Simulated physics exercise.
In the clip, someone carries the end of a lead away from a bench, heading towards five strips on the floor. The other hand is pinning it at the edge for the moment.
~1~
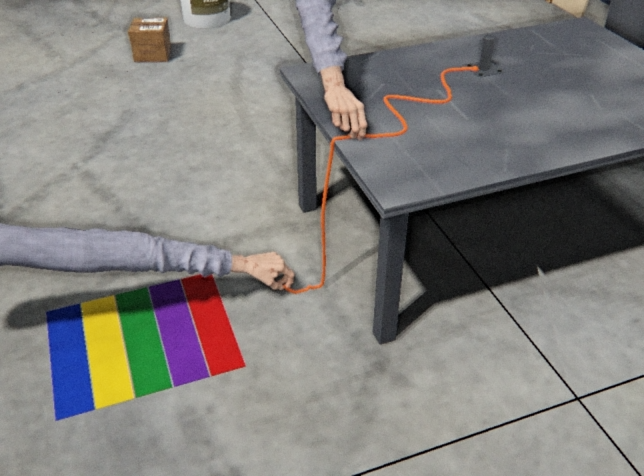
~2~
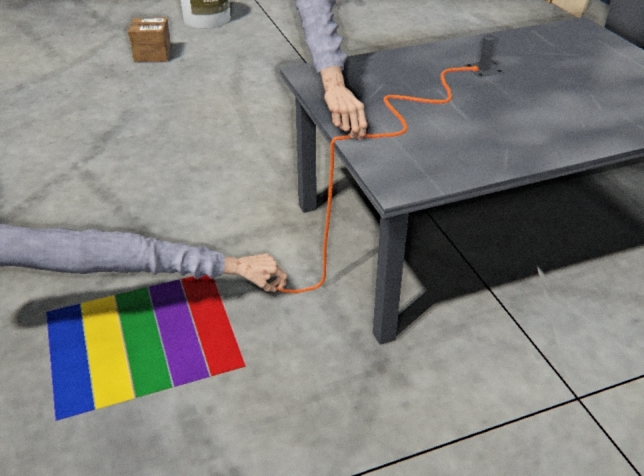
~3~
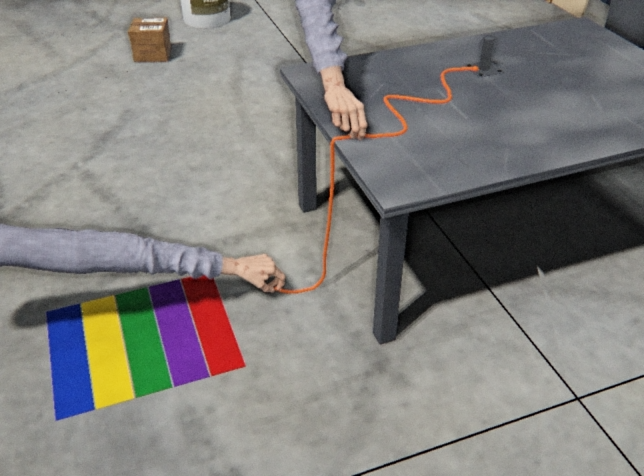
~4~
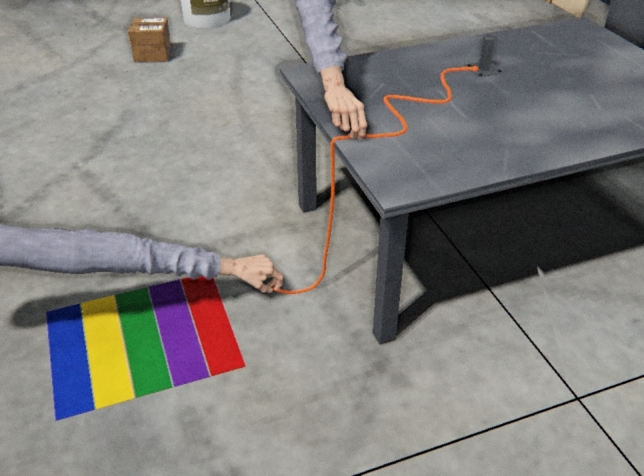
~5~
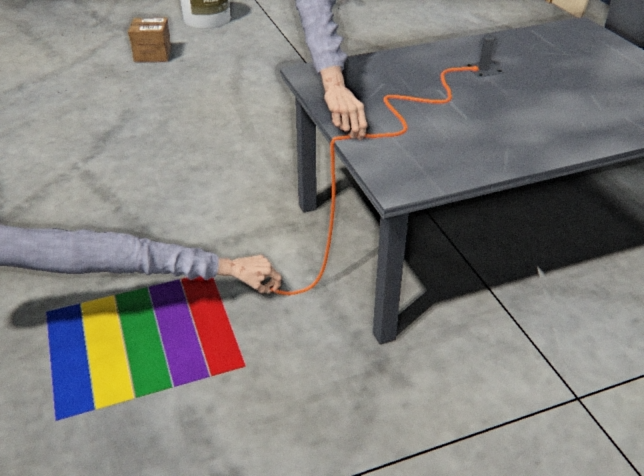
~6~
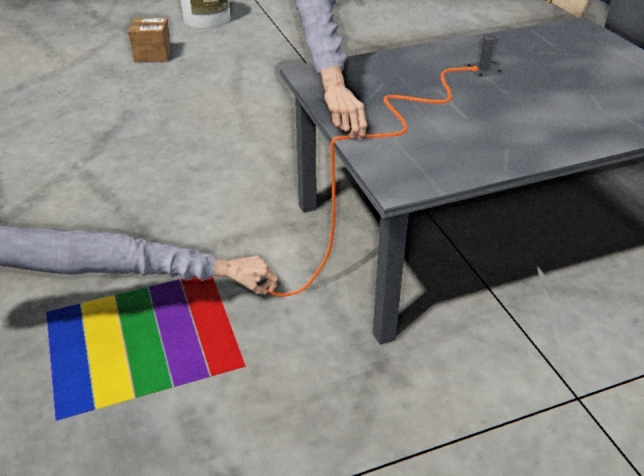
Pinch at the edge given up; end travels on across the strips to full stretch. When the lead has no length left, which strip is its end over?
The blue strip.
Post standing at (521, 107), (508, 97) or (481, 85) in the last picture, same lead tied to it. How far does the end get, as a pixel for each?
(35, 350), (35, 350) and (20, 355).
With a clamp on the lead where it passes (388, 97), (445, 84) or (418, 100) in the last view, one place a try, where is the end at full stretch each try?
In order of the tries: About (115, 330), then (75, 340), then (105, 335).
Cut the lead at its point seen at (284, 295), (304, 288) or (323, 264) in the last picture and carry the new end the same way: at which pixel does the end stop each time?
In order, it ends up near (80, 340), (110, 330) and (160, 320).
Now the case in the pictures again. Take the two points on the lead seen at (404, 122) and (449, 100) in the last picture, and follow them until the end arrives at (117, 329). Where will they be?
Around (316, 140) and around (403, 94).
Soon after, end near (117, 329); over yellow.
After that, end near (78, 339); over blue.
At the stop, end near (54, 346); over blue. It gets as far as the blue strip.
